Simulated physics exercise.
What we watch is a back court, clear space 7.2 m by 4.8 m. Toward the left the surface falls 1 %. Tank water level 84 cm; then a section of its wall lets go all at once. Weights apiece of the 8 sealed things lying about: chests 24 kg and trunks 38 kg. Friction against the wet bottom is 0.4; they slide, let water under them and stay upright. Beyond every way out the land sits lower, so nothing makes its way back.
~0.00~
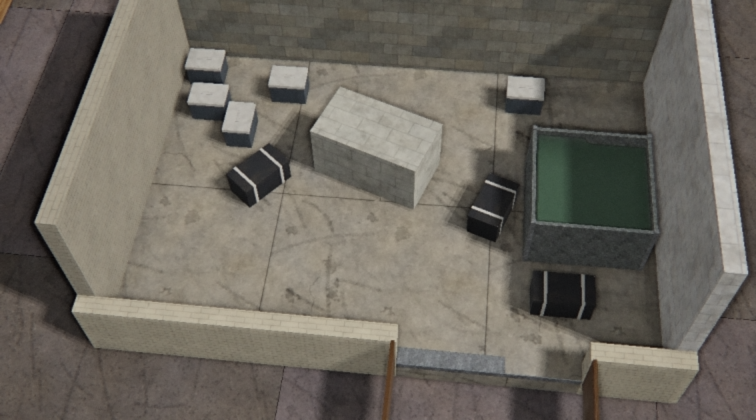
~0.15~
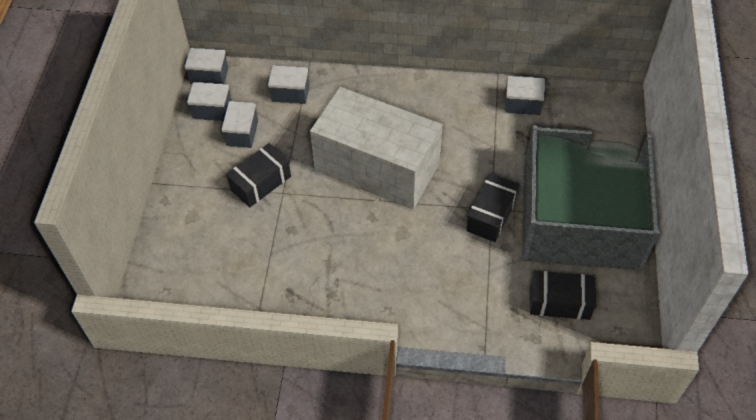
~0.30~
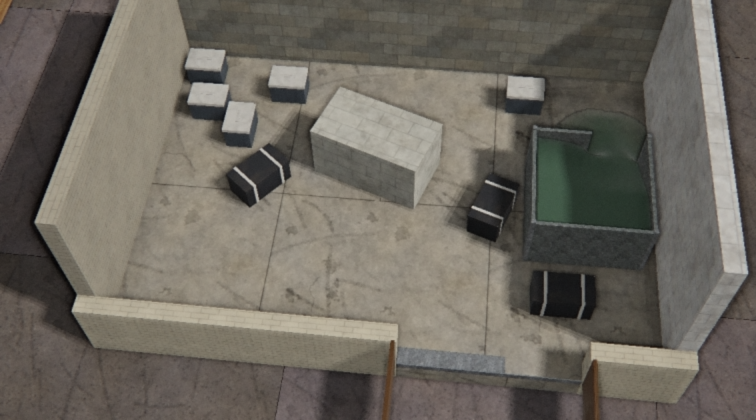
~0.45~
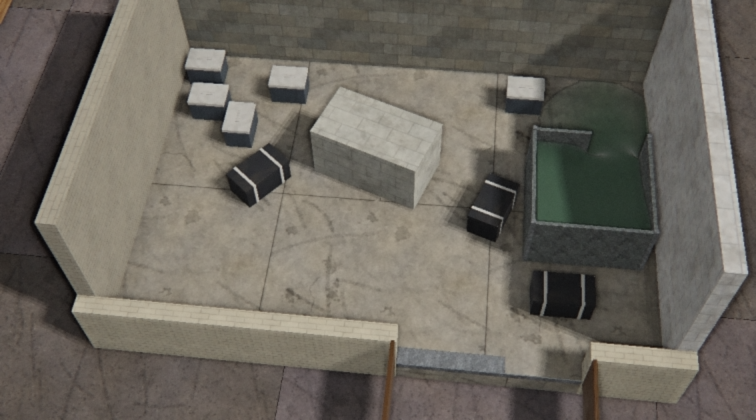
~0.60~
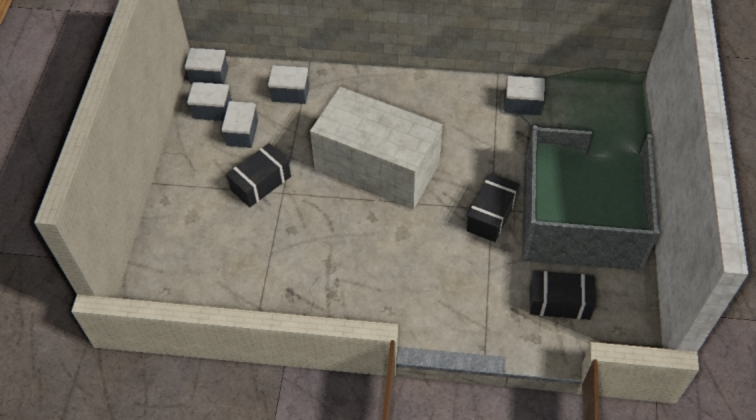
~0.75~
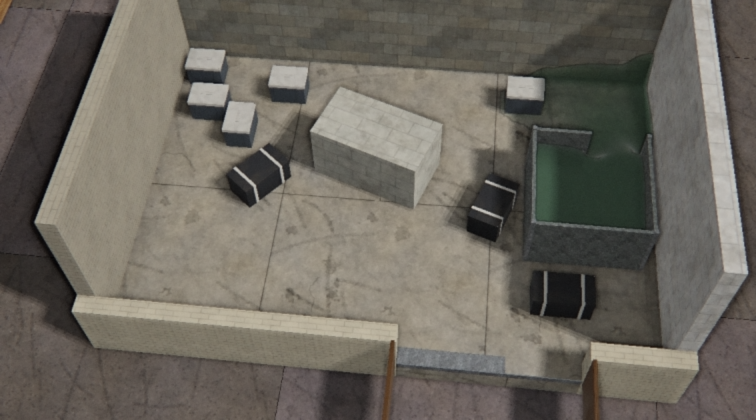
Green water pours through a gap that opens in the back wall of a square grey tank at the right of a walled court, seen from a fixed, high viewpoint. Small pale-topped blocks stand toward the back, a large pale block sits in the middle, and three black, white-banded trunks rest nearby. The water spreads across the back right corner while the blocks and trunks stay still.
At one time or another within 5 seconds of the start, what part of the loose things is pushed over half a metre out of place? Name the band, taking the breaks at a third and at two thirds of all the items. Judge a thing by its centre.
The answer is the middle band, one to two thirds.
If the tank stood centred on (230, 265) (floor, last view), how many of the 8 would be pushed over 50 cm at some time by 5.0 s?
The answer would then be 5.
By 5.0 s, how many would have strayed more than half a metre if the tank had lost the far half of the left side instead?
In that case the number is 3.
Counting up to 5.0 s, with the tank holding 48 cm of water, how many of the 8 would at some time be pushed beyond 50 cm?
I count 1 of them in that case.
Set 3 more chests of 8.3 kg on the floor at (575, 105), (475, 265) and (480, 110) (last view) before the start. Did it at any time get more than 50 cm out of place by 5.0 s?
In order: Beyond it, within it, beyond it.
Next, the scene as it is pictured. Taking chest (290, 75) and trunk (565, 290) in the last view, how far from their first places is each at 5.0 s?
The first is off by 120 cm, the second by 0 cm.
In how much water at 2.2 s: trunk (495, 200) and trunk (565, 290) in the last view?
Around 0 cm and 0 cm.
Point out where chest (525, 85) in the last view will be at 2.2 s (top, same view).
(471, 134) or thereabouts.
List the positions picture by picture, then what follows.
A chest at (208, 93) rests on the ground; a chest at (288, 76) rests on the ground; 2.2 m2 under water; 0 of 8 have shifted, in the first frame.
A chest at (208, 93), on the bottom; a chest at (288, 76) rests on the ground; 2.8 m2 under water; 0 of 8 have shifted, in the second frame.
A chest at (208, 93), on the bottom; a chest at (288, 76), on the bottom; 3.7 m2 under water; 0 of 8 have shifted, in the third frame.
A chest at (208, 93) rests on the ground; a chest at (288, 76) rests on the ground; 4.6 m2 under water; 0 of 8 have shifted, in the fourth frame.
A chest at (208, 93), on the bottom; a chest at (288, 76) rests on the ground; water covers 5.0 m2; 0 of 8 have shifted, in the fifth frame.
A chest at (208, 93), on the bottom; a chest at (288, 76), on the bottom; water covers 5.0 m2; 0 of 8 have shifted, in the sixth frame.
After 1.1 s 0 of 8 are over 50 cm from their spots; 0 afloat.
After 2.2 s 1 of 8 are over 50 cm from their spots; 0 afloat.
After 3.5 s 3 of 8 are over 50 cm from their spots; 0 afloat.
After 5.0 s 5 of 8 are over 50 cm from their spots, and 5 have been at some point; 2 afloat.
